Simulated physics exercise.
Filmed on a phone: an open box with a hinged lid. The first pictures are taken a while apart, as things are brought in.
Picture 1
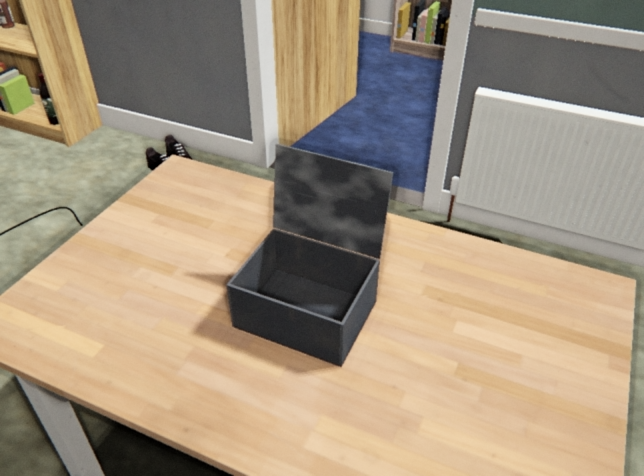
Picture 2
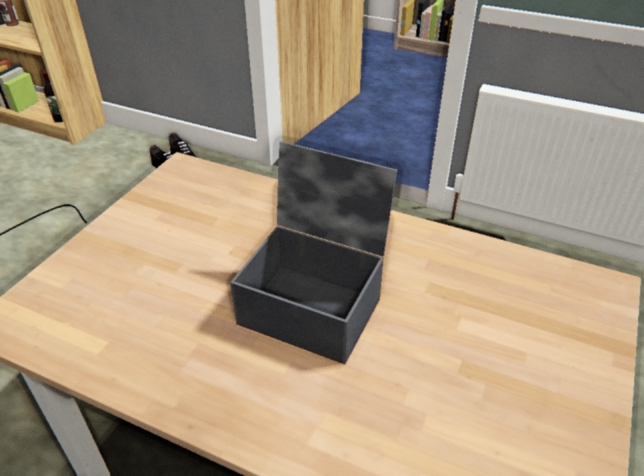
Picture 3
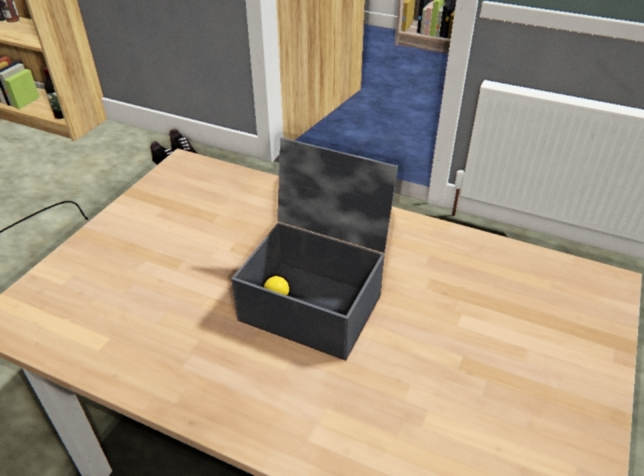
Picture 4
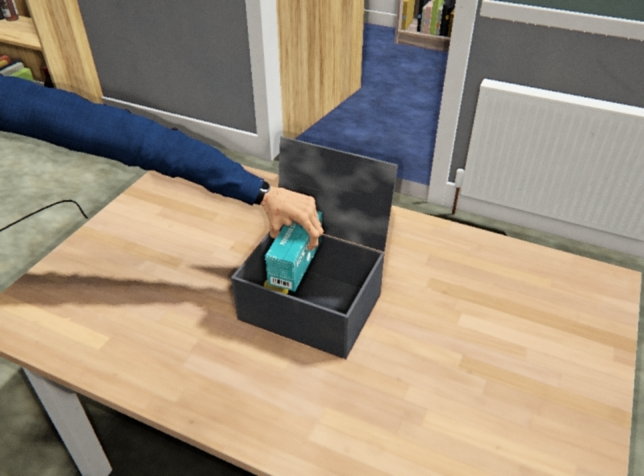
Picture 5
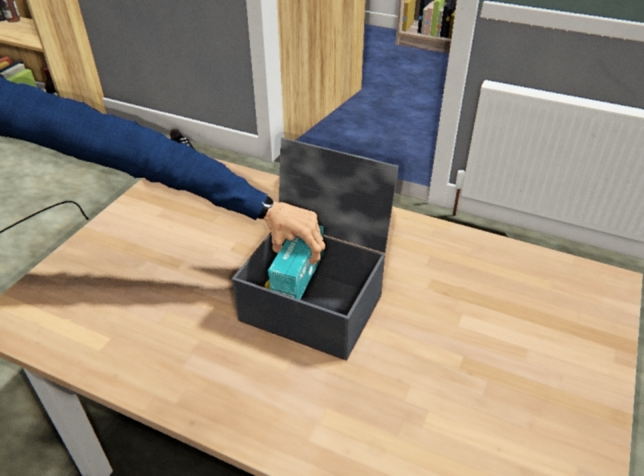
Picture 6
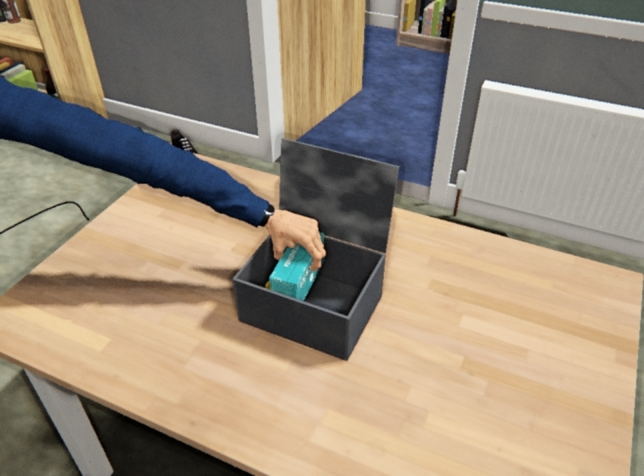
A yellow ball appeared inside the open dark box on the wooden table, and then a hand in a blue sleeve reached in from the left and lowered a turquoise carton into the box.
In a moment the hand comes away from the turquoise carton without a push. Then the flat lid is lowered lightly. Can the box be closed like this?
The lid shuts flat.
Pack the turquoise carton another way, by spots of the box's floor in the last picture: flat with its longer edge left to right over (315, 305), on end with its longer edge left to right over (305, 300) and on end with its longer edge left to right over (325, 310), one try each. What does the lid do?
First try: It shuts flat; second try: It shuts flat; third try: It is held up.
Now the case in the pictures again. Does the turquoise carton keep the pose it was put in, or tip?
The turquoise carton tips.
Then, 0.50 s later than the last frame, turquoise carton on its side near (330, 304); yellow lemon moved a little.
Then, 1.50 s later than the last frame, lid 66° above the rim; turquoise carton on its side near (330, 304); yellow lemon moved a little.
Then, 2.10 s later than the last frame, lid 18° above the rim; turquoise carton on its side near (330, 304); yellow lemon moved a little.
When it is over, lid shut; lying over in the box, turquoise carton; yellow lemon as before. End places, in pixels of the last picture, turquoise carton near (330, 304).
